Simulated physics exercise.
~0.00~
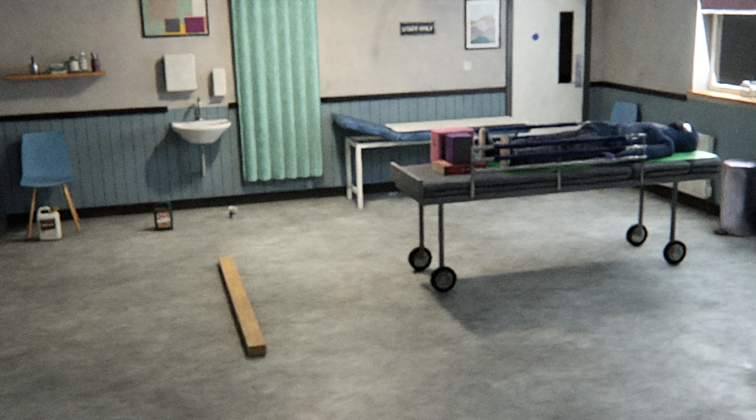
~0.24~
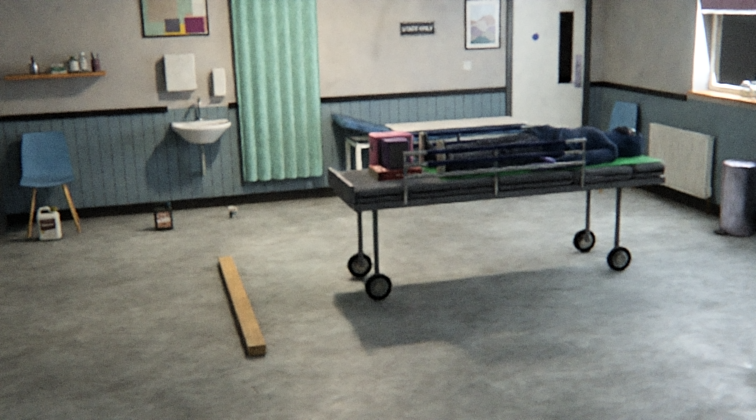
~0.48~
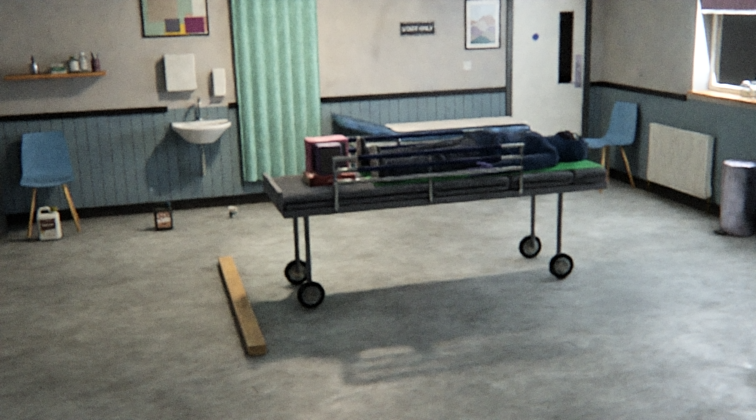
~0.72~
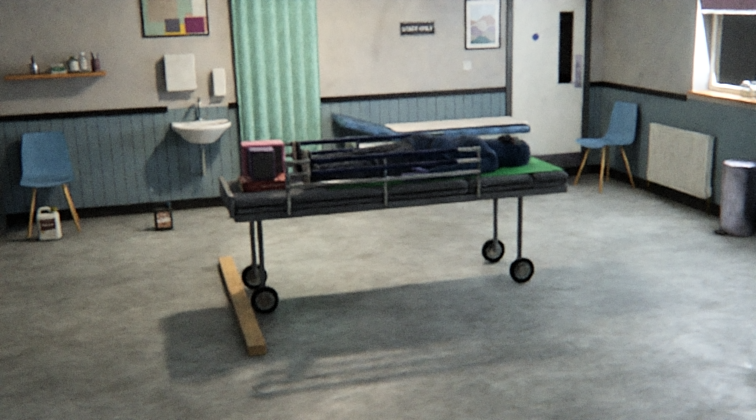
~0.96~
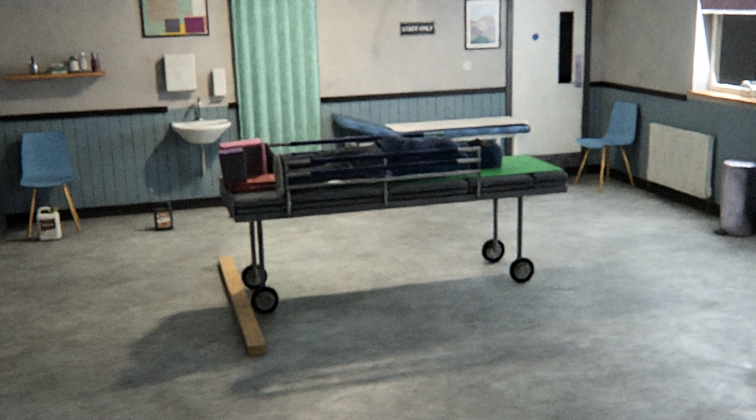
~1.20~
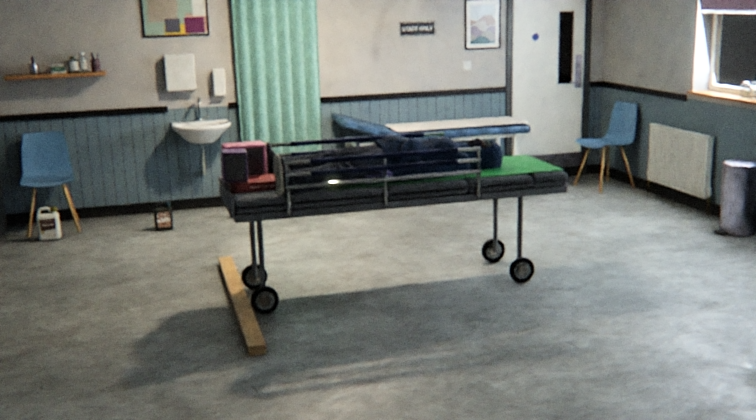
A trolley carrying a person lying flat rolled left across a clinic room until its wheels met a wooden strip and it stopped; the person and the boxy items by their feet slid a little farther left, then settled, all still aboard.
